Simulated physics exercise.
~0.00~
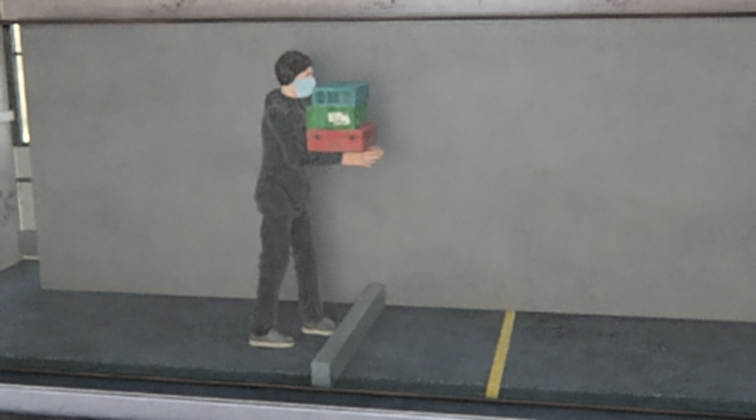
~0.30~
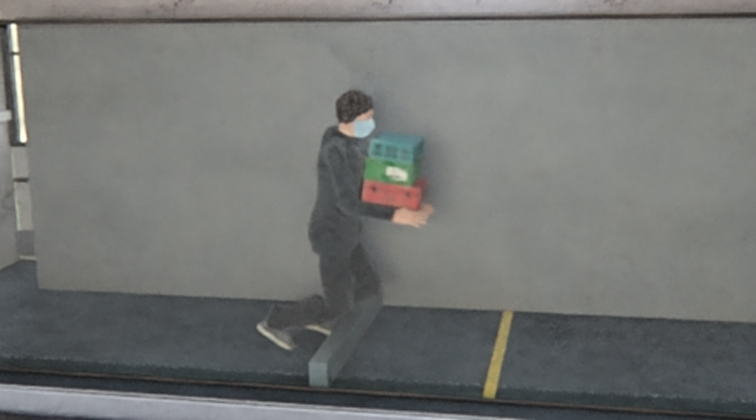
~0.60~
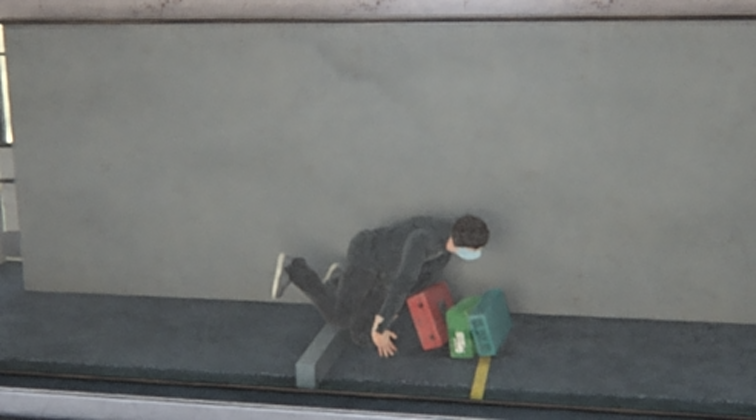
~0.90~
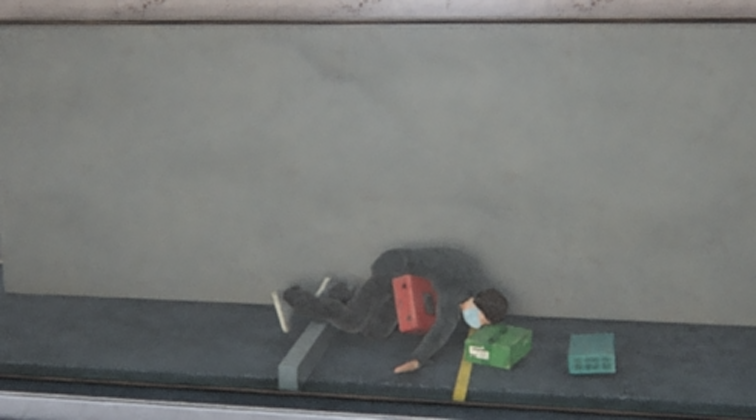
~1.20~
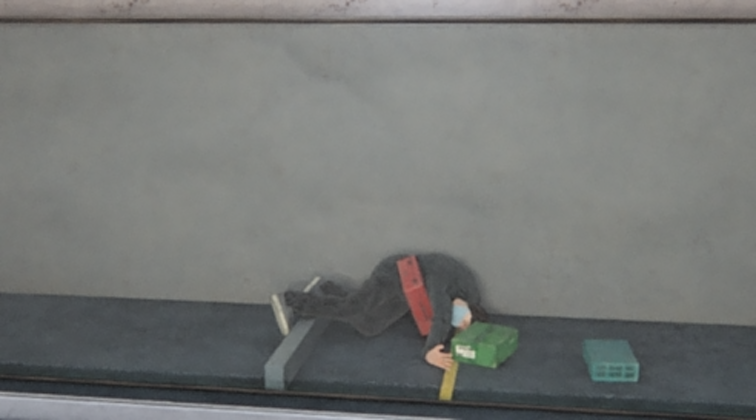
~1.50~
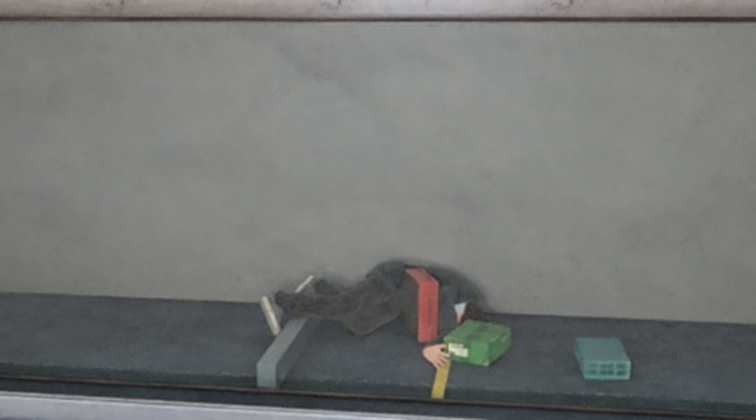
A masked man carrying a stack of three containers pitched forward over a low gray rail and crumpled to the floor, spilling them; he ended face down with his head past the yellow line, the red one against him and the green and teal beyond it.
